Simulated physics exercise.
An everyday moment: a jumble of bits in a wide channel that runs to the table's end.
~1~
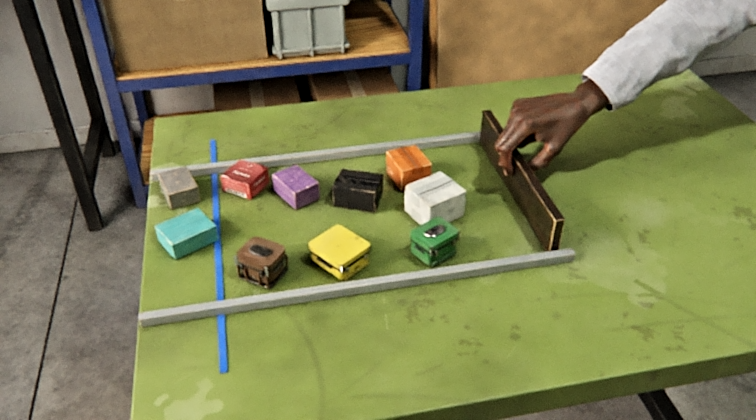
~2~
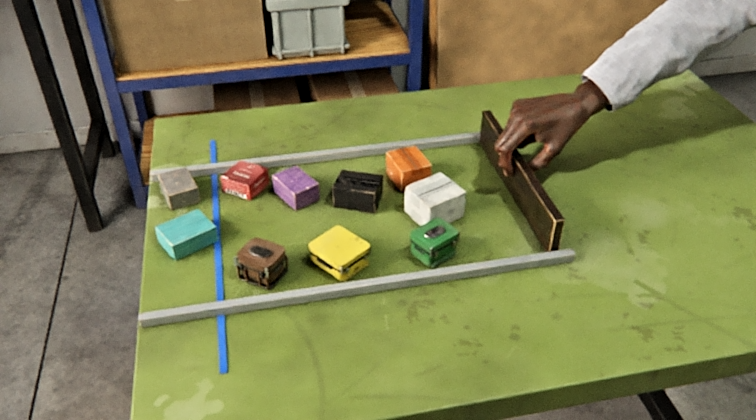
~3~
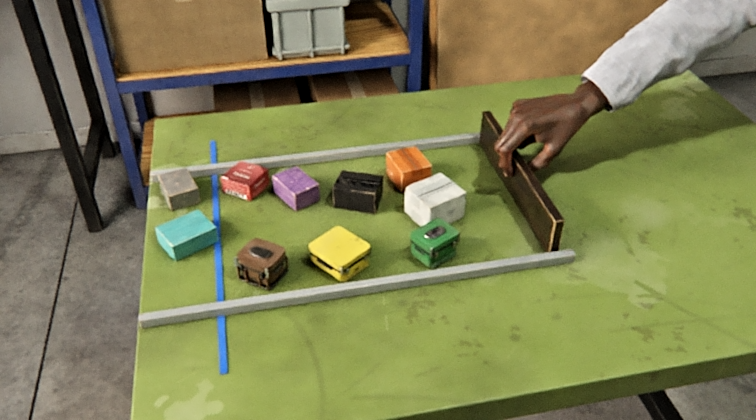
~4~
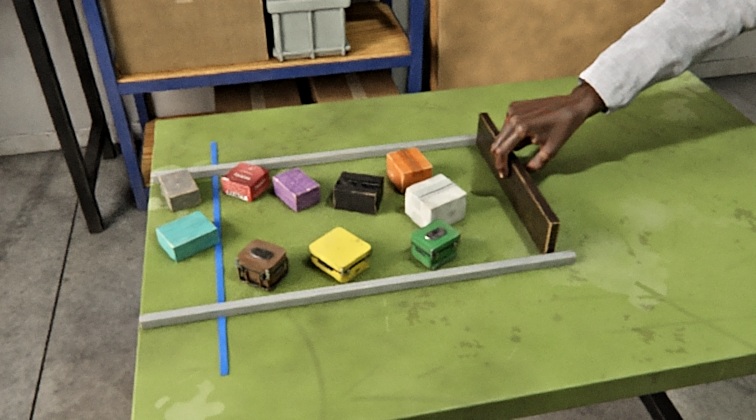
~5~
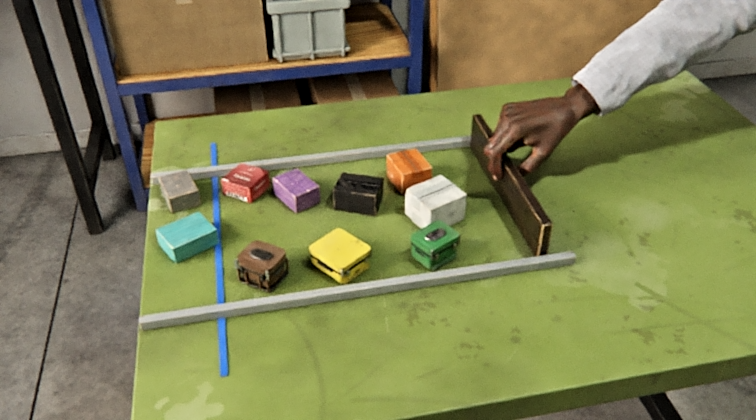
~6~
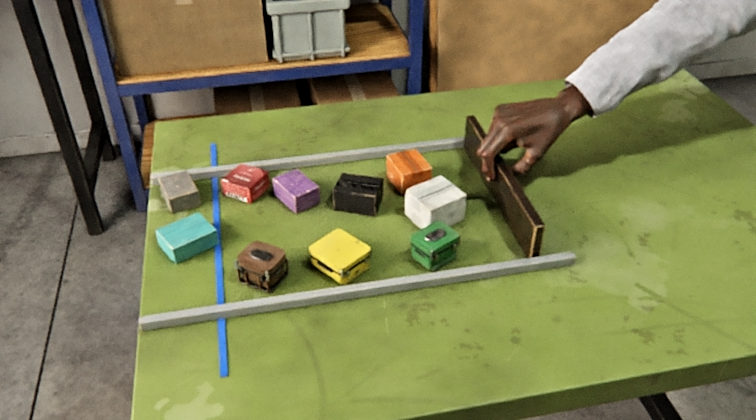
At the start, a hand holds a dark board upright at the right of a channel on a green table, with small coloured boxes scattered between two grey rails and a blue tape line at left. The hand then slides the board slightly left, while the boxes stay still.
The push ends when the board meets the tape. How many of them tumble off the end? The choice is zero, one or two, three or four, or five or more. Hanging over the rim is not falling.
As it turns out, the number that fall off is three or four.
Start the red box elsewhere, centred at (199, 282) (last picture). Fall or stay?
It falls.
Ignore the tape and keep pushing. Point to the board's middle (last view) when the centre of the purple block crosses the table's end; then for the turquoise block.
About (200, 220), and (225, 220) for the other.
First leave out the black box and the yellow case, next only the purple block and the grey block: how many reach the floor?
First 2, then 2.
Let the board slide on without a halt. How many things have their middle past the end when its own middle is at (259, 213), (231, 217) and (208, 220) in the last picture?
It would be 1, 3 and 5.
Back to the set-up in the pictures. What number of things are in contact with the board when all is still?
It touches 3.
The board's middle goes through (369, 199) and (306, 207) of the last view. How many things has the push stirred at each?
6 and 8.
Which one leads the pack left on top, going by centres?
The yellow case ends nearest.
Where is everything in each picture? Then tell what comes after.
The first frame shows grey block (179, 188); turquoise block (187, 233); red box (245, 179); board (517, 176); tape (217, 233).
The second frame shows turquoise block (187, 234); black box (358, 191).
The third frame shows red box (245, 181); orange box (409, 170).
The fourth frame shows grey block (180, 190); white box (436, 204).
The fifth frame shows turquoise block (188, 237); yellow case (340, 257).
The sixth frame shows grey block (179, 191); turquoise block (188, 238); red box (246, 183); board (499, 182); tape (218, 237).
A little later, none off yet; grey block at rest near (179, 191); turquoise block at rest near (188, 238); red box at rest near (246, 183).
Next, none off yet; grey block at rest near (179, 191); turquoise block at rest near (188, 238); red box shifted about its own width near (218, 181).
When it is over, the number that fall off is three or four; down, brown case, red box, turquoise block and grey block.
